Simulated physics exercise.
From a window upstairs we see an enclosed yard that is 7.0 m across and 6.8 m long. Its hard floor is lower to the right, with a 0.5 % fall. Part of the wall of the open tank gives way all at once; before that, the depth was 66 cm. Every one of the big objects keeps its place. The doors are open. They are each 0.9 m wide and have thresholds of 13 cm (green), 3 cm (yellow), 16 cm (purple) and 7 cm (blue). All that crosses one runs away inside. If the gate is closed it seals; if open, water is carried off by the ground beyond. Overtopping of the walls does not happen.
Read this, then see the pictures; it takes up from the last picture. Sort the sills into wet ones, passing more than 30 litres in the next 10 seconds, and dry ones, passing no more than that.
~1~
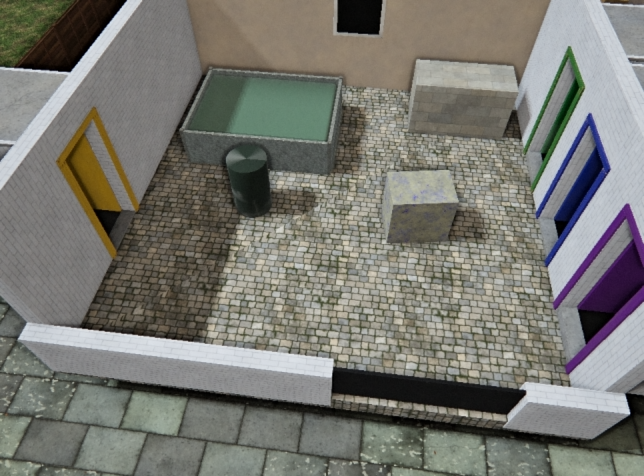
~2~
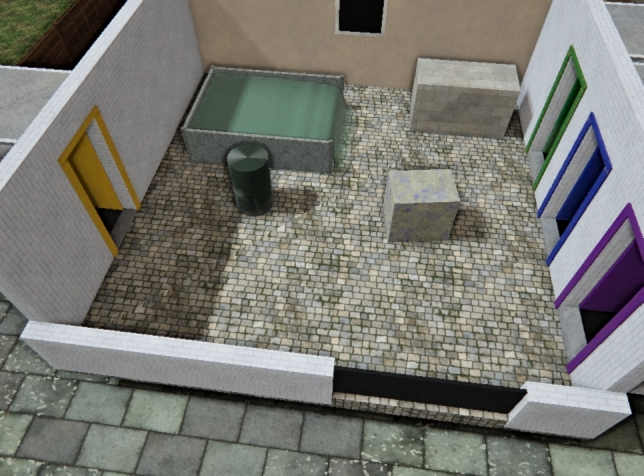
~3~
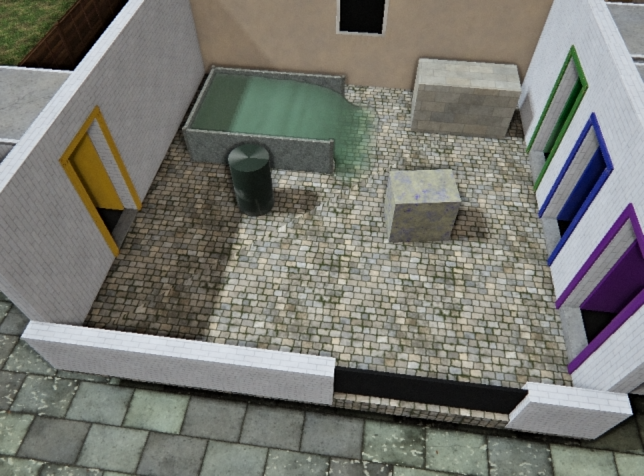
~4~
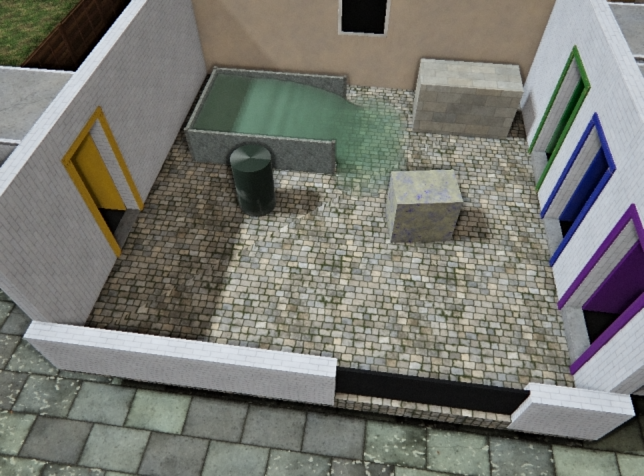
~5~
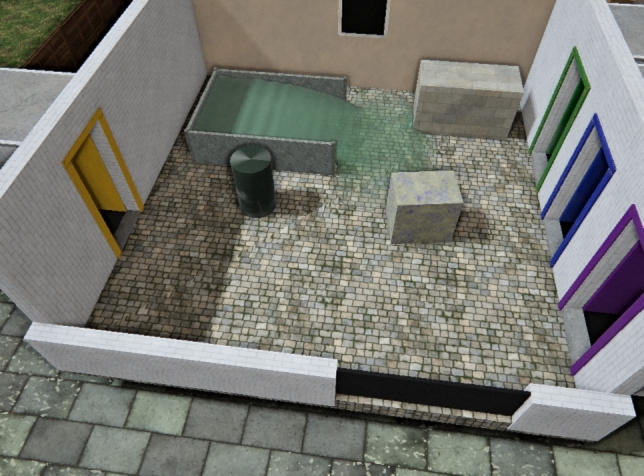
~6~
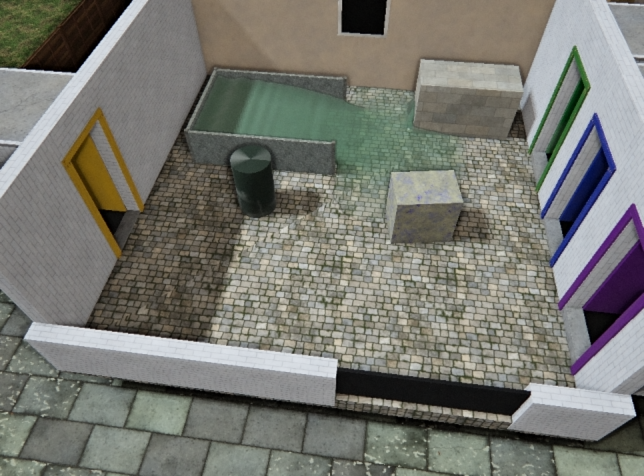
Green door: Wet; yellow door: Dry; purple door: Dry; blue door: Wet.
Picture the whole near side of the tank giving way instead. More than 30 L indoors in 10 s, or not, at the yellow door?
At the yellow door the limit is exceeded.
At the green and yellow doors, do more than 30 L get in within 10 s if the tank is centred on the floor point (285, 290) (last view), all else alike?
Green: Within limit; yellow: Within limit.
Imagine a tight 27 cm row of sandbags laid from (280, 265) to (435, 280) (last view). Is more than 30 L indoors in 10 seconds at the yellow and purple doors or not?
Yellow within the limit, purple within the limit.
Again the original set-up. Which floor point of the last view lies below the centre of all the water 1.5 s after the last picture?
I'd put it close to (364, 144).
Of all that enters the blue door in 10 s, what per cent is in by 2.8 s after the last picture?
Roughly 50%.
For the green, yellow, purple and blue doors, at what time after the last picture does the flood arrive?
So green at 0.3 s, yellow at 6.0 s, purple at 1.8 s, and blue at 0.8 s.
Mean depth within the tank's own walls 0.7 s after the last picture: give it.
40 cm.
Then, 0.7 s after the last picture water covers 25 % of the floor and is deepest (40 cm) near (404, 130); green door 24 cm at the sill, 15 L in, yellow door not reached, purple door not reached, blue door not reached.
Then, 1.5 s after the last picture water covers 35 % of the floor and is deepest (40 cm) near (534, 200); green door 35 cm at the sill, 118 L in, yellow door not reached, purple door not reached, blue door 19 cm at the sill, 15 L in.
Then, 2.8 s after the last picture water covers 45 % of the floor and is deepest (34 cm) near (510, 122); green door 29 cm at the sill, 275 L in, yellow door not reached, purple door 7 cm at the sill, 0 L in, blue door 19 cm at the sill, 102 L in.
Then, 5.3 s after the last picture water covers 65 % of the floor and is deepest (20 cm) near (572, 398); green door 14 cm at the sill, 361 L in, yellow door not reached, purple door 7 cm at the sill, 0 L in, blue door 12 cm at the sill, 194 L in.
Then, 9.3 s after the last picture water covers 100 % of the floor and is deepest (13 cm) near (155, 280); green door 8 cm at the sill, 363 L in, yellow door 6 cm at the sill, 5 L in, purple door 11 cm at the sill, 0 L in, blue door 7 cm at the sill, 212 L in.
